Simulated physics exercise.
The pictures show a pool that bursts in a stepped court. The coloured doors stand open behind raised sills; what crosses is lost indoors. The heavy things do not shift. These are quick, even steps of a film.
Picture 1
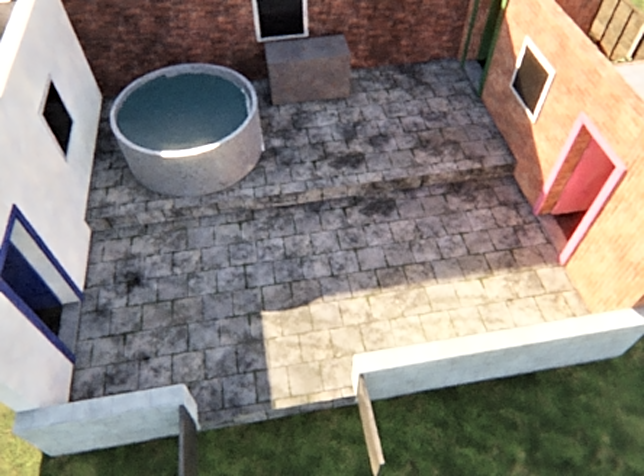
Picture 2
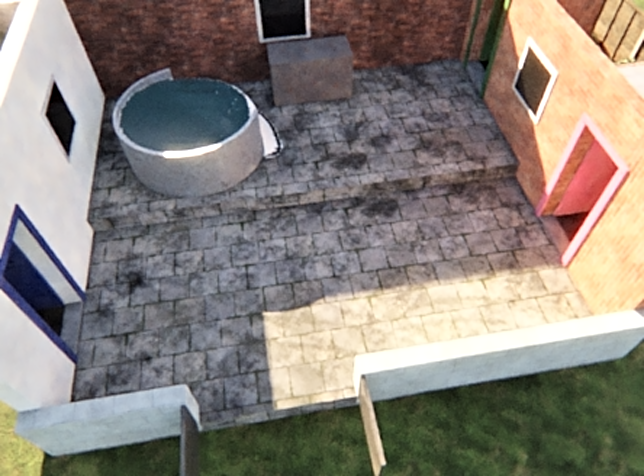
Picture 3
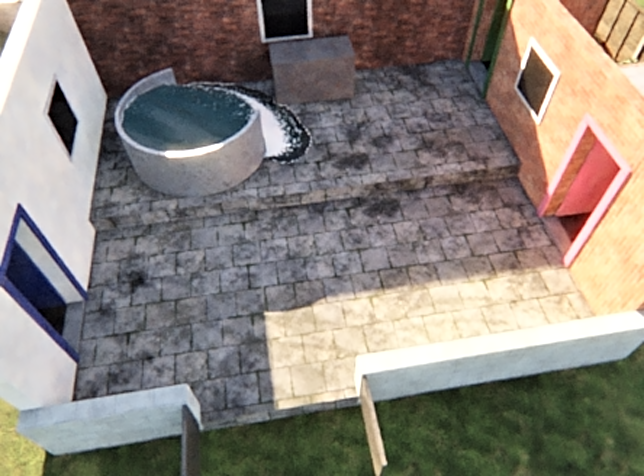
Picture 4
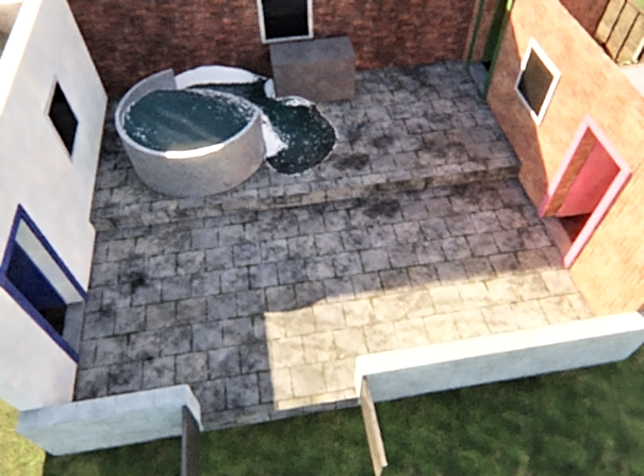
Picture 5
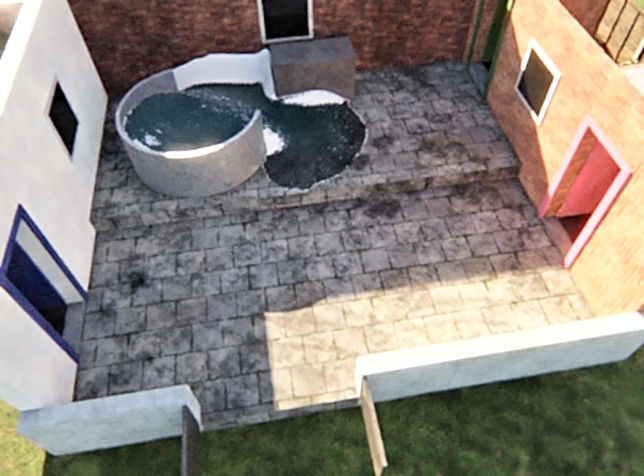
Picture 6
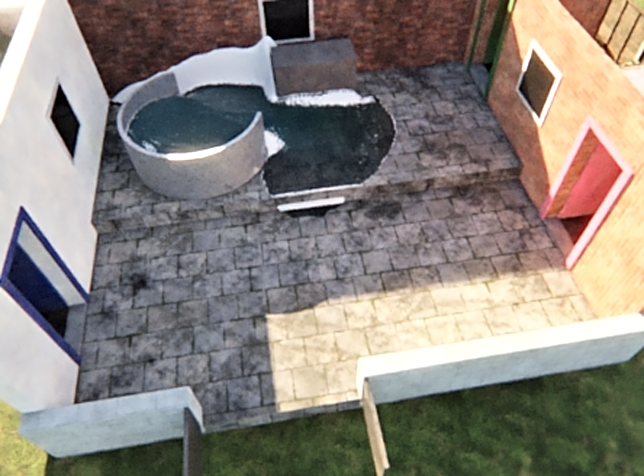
A round pool bursting open on its far side in a stepped court, water spreading rightward across the upper paving around a block.
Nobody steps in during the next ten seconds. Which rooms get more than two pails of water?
In the end: The pink door floods; the green door floods; the blue door holds within the limit.
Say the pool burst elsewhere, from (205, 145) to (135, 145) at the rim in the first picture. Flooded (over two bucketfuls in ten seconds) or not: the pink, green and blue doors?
Pink passes that mark; green keeps below it; blue is over.
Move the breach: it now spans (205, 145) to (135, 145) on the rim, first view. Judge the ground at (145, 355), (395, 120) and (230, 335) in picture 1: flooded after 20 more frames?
In that order: Covered, dry, flooded.
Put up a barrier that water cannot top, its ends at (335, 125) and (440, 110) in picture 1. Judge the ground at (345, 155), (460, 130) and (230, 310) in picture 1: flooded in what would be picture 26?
One after the other: Flooded, awash, not flooded.
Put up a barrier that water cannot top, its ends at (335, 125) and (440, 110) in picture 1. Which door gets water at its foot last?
That is the one in blue.
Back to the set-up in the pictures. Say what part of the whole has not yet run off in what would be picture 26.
Roughly 96 per cent.
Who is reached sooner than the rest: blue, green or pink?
The door marked green.
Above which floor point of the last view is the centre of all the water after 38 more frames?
Close to (332, 183).
A moment on, water covers 35 % of the floor; the pink door not reached, the green door wet at the sill, nothing in, the blue door not reached.
Next, water covers 45 % of the floor; the pink door not reached, the green door over two buckets in, the blue door not reached.
Then, water covers 70 % of the floor; the pink door under two buckets in, the green door far over two buckets in, the blue door wet at the sill, nothing in.
Later, water covers 85 % of the floor; the pink door over two buckets in, the green door far over two buckets in, the blue door wet at the sill, nothing in.
In the end, water covers 95 % of the floor; the pink door far over two buckets in, the green door far over two buckets in, the blue door wet at the sill, nothing in.
